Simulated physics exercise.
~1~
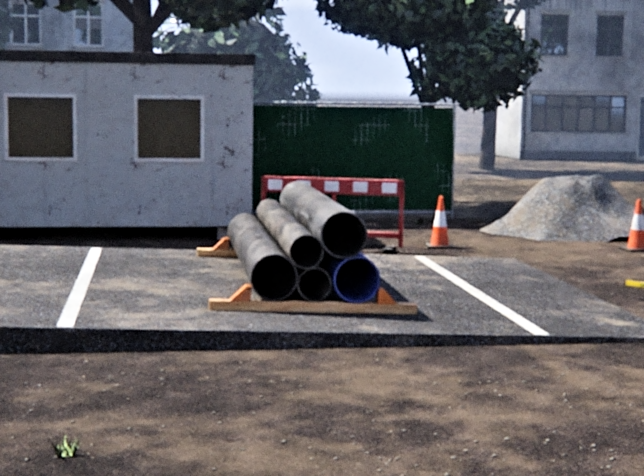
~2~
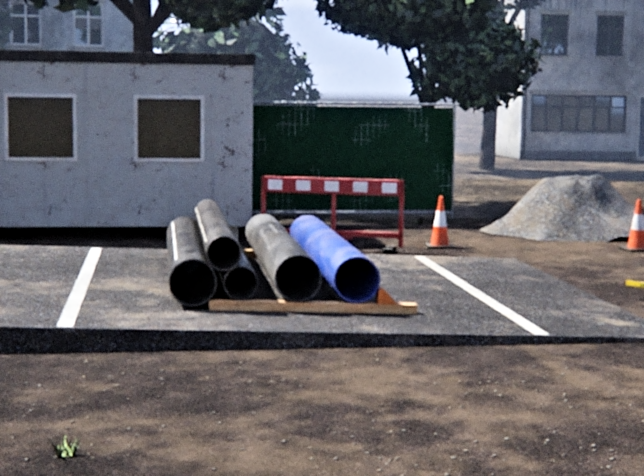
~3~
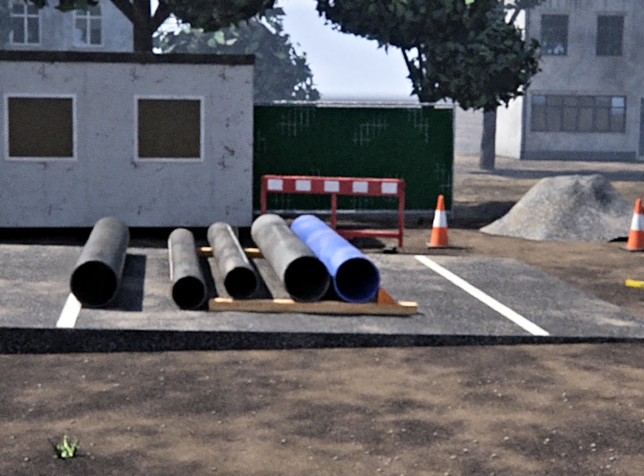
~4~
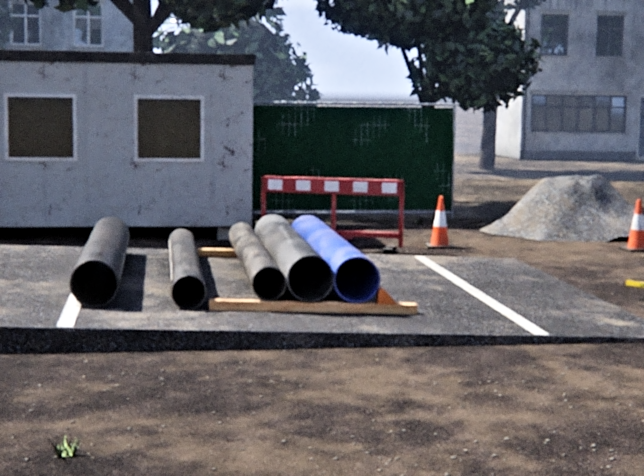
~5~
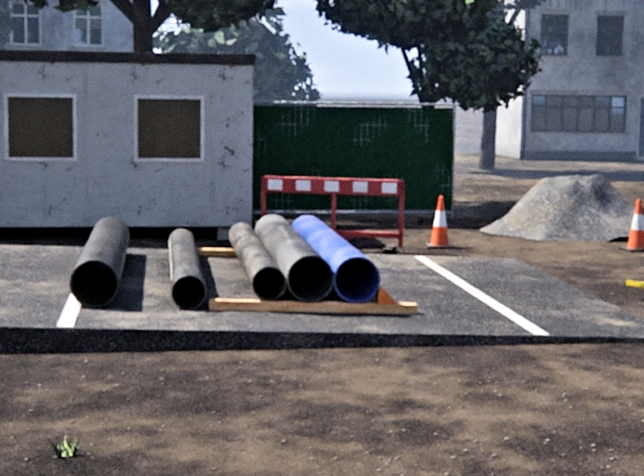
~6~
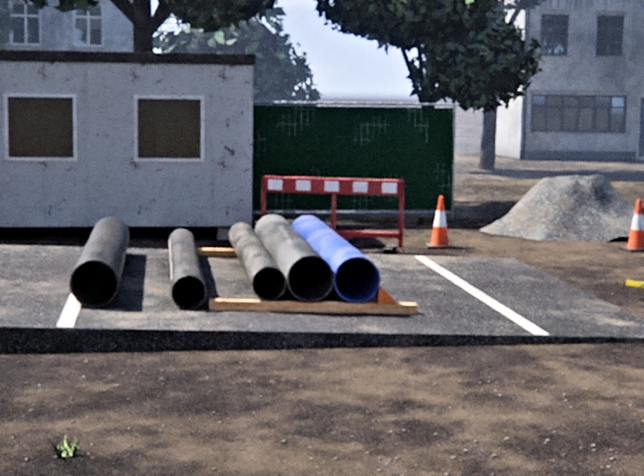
A stack of five pipes, one of them blue, slumped to the left and spread out across the pavement, the farthest coming to rest by the left white line, while the blue one ended still up on the timbers at the right.
